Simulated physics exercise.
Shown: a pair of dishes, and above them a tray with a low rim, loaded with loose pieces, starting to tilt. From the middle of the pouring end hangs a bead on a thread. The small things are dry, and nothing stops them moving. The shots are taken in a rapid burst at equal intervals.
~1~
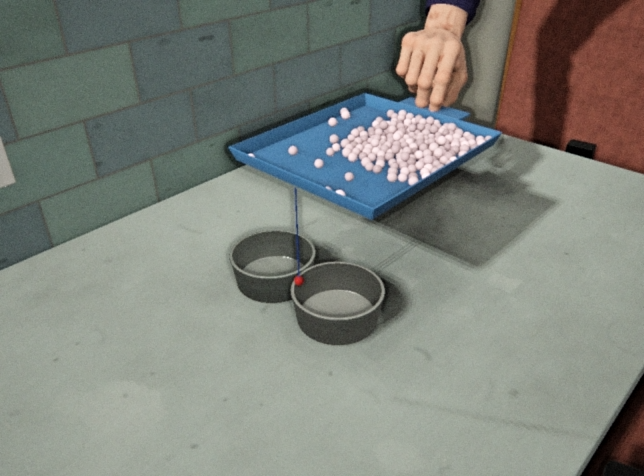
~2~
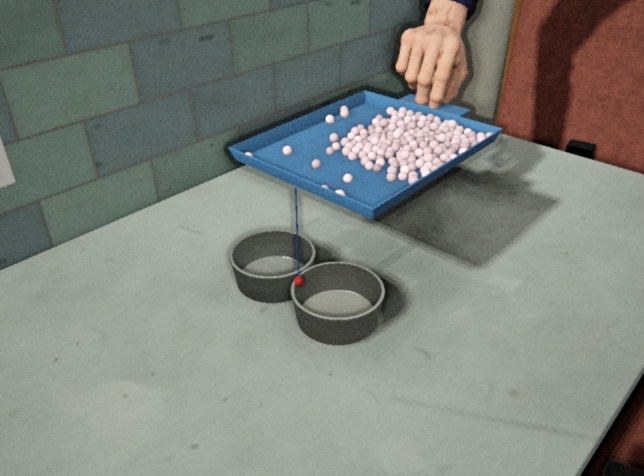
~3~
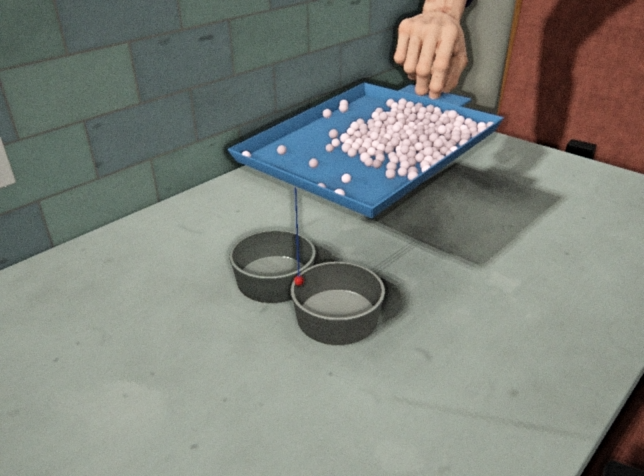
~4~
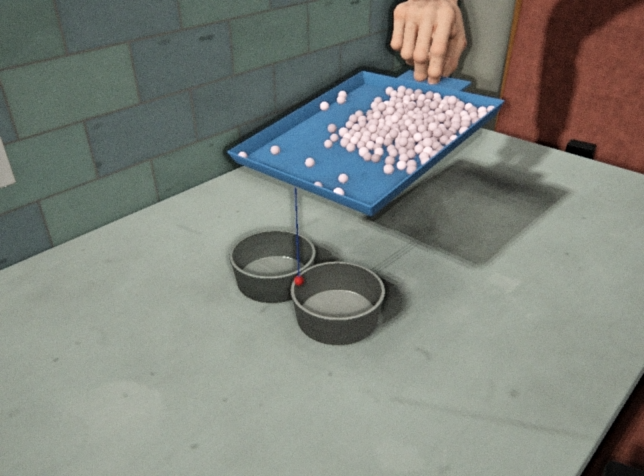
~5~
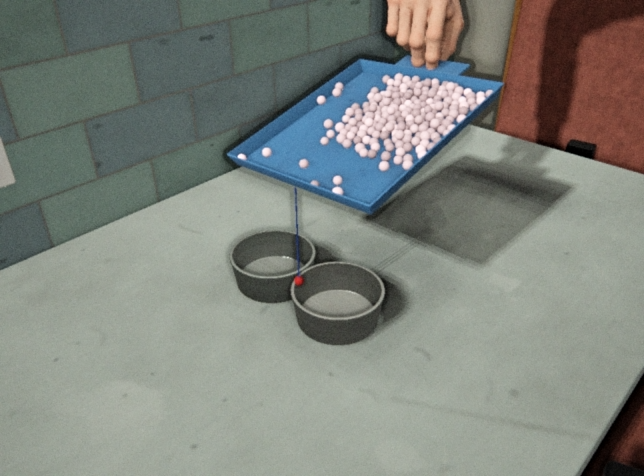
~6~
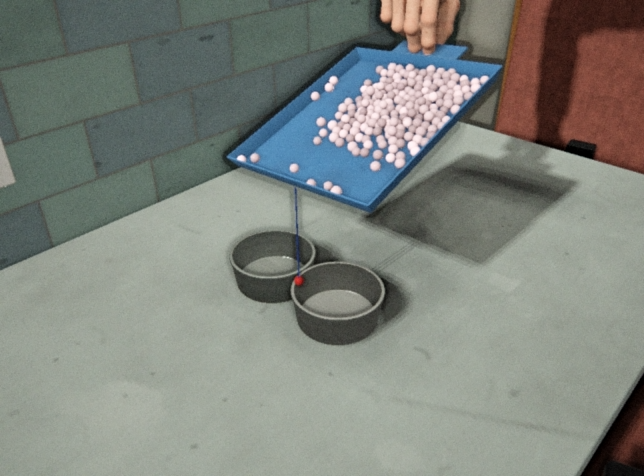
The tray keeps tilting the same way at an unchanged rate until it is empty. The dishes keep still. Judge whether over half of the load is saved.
Minority caught.
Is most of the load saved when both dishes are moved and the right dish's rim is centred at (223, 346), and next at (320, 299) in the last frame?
At place one not up to half; at place two not up to half.
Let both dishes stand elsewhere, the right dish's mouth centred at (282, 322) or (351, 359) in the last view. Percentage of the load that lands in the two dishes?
You'd get near 70 per cent and afterwards near 30 per cent.
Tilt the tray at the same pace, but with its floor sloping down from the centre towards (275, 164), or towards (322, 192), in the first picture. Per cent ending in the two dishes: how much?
Roughly 20 percent first and 0 percent second.
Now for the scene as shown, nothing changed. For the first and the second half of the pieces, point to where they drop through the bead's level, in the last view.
The first part passes (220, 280); everything after passes (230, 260).
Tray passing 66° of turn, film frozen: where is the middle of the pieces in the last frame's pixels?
Roughly at (241, 249).
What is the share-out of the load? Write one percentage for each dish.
The share is 0 per cent in the left dish and 0 per cent in the right dish.
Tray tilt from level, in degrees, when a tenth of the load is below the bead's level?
Close to 60° of tilt at that moment.
Soon, tray tipped steeply; about a third on the tray; about a third outside both; about a third in the air.
A while on, tray tipped past a quarter turn; a stray few in the right dish; a stray few in the left dish; nearly all outside both; a stray few in the air.
Towards the end, tray tipped past a quarter turn; a stray few in the right dish; a stray few in the left dish; nearly all outside both.
Finally, tray tipped past a quarter turn; a stray few in the right dish; a stray few in the left dish; nearly all outside both.
